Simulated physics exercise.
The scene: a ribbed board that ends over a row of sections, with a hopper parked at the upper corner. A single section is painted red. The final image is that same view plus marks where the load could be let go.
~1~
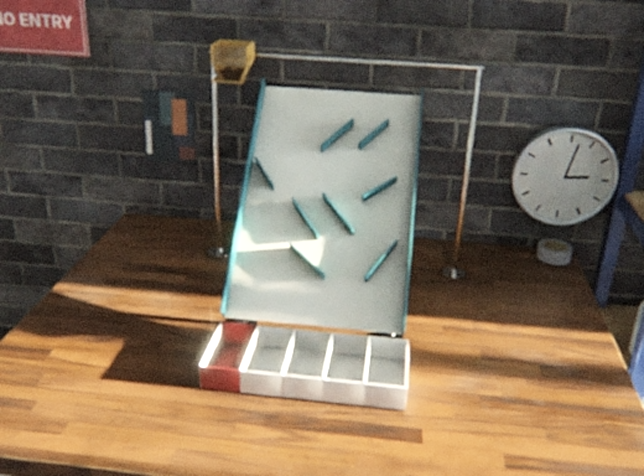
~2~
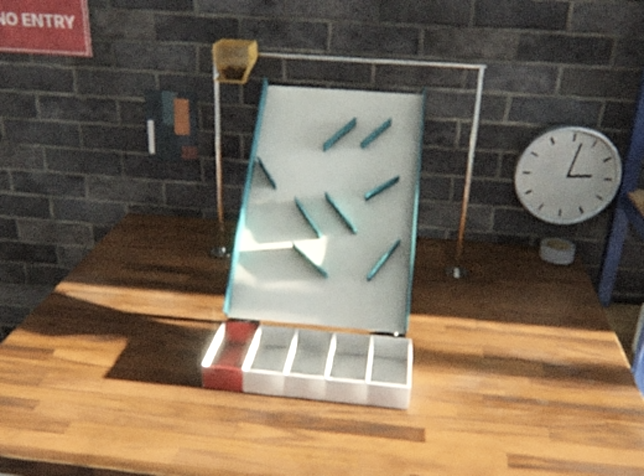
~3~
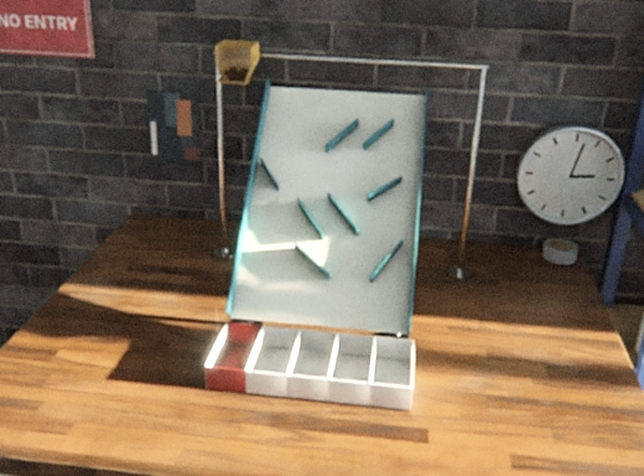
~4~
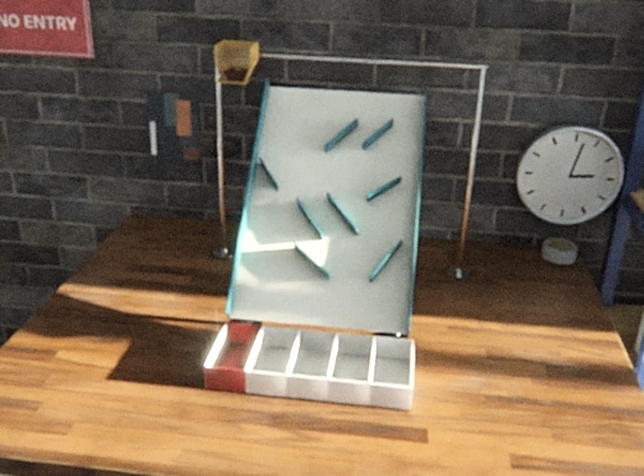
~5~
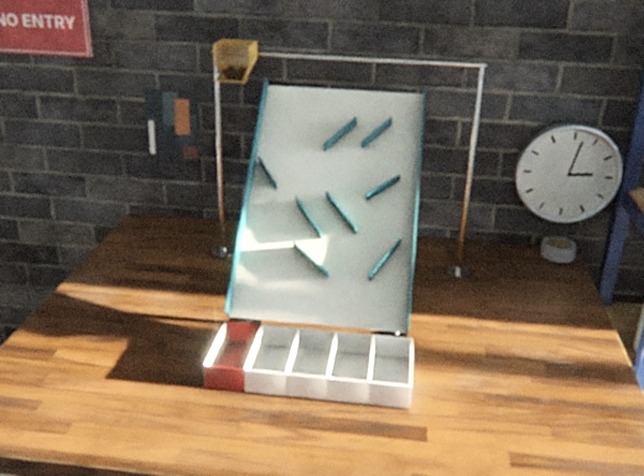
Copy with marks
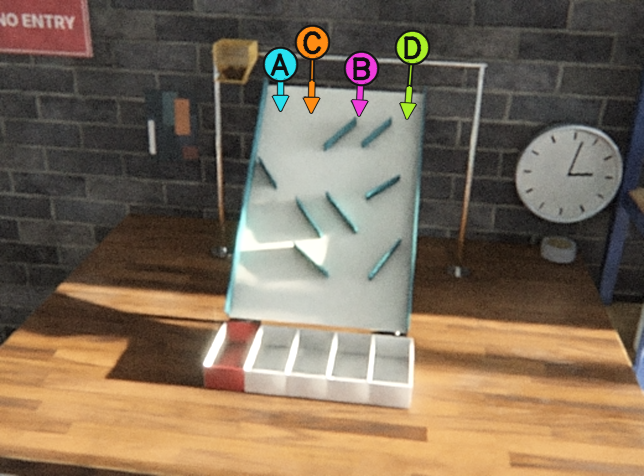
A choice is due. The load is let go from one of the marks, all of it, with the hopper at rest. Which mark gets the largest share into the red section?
Take B.
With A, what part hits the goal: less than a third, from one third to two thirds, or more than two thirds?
It is less than a third.
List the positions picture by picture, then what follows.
Hopper at (234, 72), allspice berries, door shut, in the first frame.
Ribs (323, 145) to (355, 117), (362, 143) to (391, 118), (258, 156) to (275, 184), in the second frame.
Ribs (368, 196) to (402, 176), (297, 197) to (323, 235), (328, 192) to (358, 229), in the third frame.
Ribs (294, 243) to (329, 275), (370, 277) to (402, 240), in the fourth frame.
Red section at (225, 377), number 1 of 5 from the left, in the fifth frame.
On the marked copy, mark A meets the board at (280, 105); mark B meets the board at (359, 110); mark C meets the board at (311, 107); mark D meets the board at (407, 113).
With A, a small part in the red section, most in other sections, a small part held on the board, a stray few outside the box.
With B, about a third in the red section, about two thirds in other sections, a stray few outside the box.
With C, about a quarter in the red section, most in other sections, a stray few outside the box.
With D, none in the red section, nearly all in other sections.
